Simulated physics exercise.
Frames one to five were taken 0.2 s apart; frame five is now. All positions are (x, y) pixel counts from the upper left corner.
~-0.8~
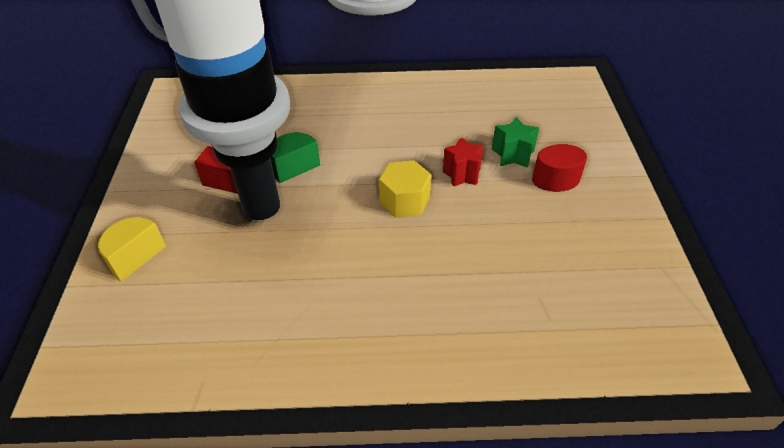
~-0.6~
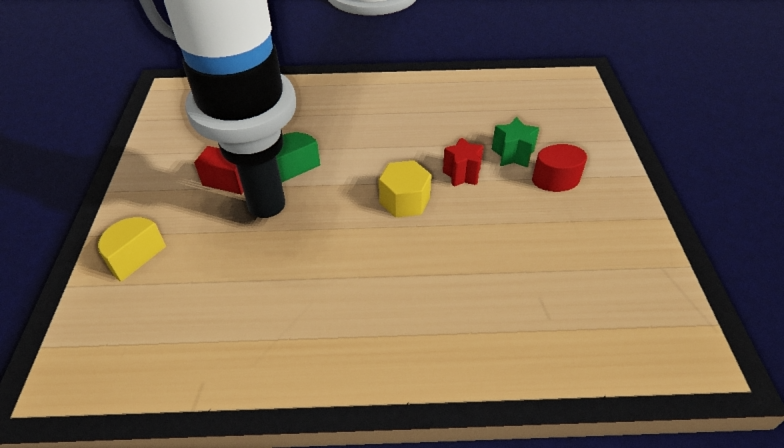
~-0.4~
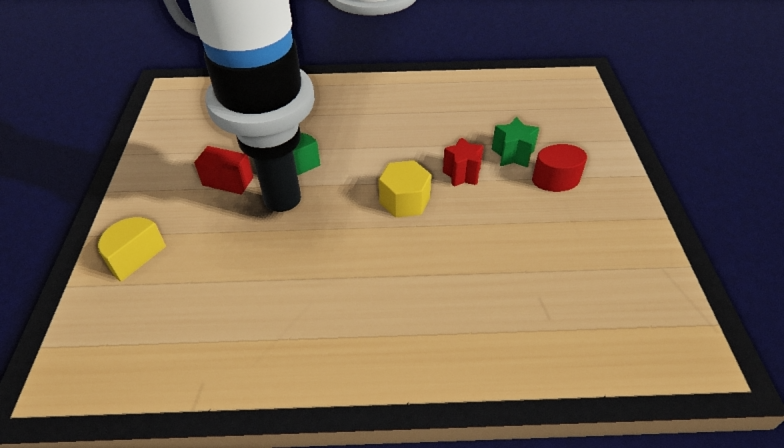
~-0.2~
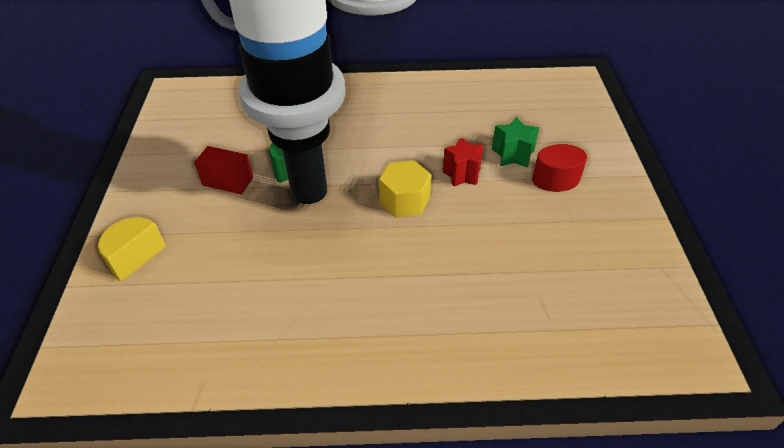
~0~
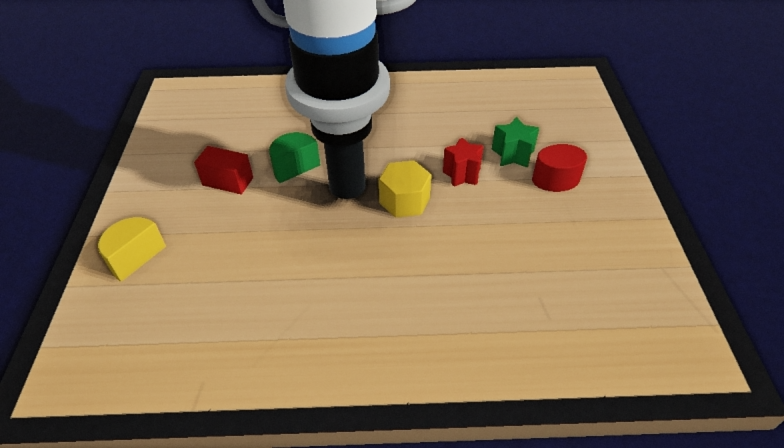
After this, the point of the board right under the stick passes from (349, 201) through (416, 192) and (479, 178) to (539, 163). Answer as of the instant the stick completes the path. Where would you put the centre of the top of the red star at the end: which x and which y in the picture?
Just about (545, 120).
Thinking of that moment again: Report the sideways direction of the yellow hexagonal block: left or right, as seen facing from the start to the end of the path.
Facing from start to end, it will go to the right.
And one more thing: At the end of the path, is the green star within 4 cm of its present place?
Final answer: No.
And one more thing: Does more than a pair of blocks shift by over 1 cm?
Answer: Yes.
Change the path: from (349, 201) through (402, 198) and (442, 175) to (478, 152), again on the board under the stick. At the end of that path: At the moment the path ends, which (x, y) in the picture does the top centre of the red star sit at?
Somewhere near (506, 142).
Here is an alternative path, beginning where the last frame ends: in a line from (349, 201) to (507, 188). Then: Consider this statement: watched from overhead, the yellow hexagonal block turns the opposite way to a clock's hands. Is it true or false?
That is false.
On the path given first. One third of the way, stick (417, 177); yellow hexagonal block (456, 179); red star (469, 150), turned 20° anticlockwise.
Two thirds of the way, stick (482, 164); yellow hexagonal block (489, 184), turned 45° clockwise; red star (501, 138), turned 25° anticlockwise; green star (526, 126).
At the end, stick (543, 149); yellow hexagonal block (489, 184), turned 45° clockwise; red star (545, 120), turned 55° anticlockwise; green star (553, 102), turned 40° anticlockwise; red oval (578, 158), turned 15° clockwise.
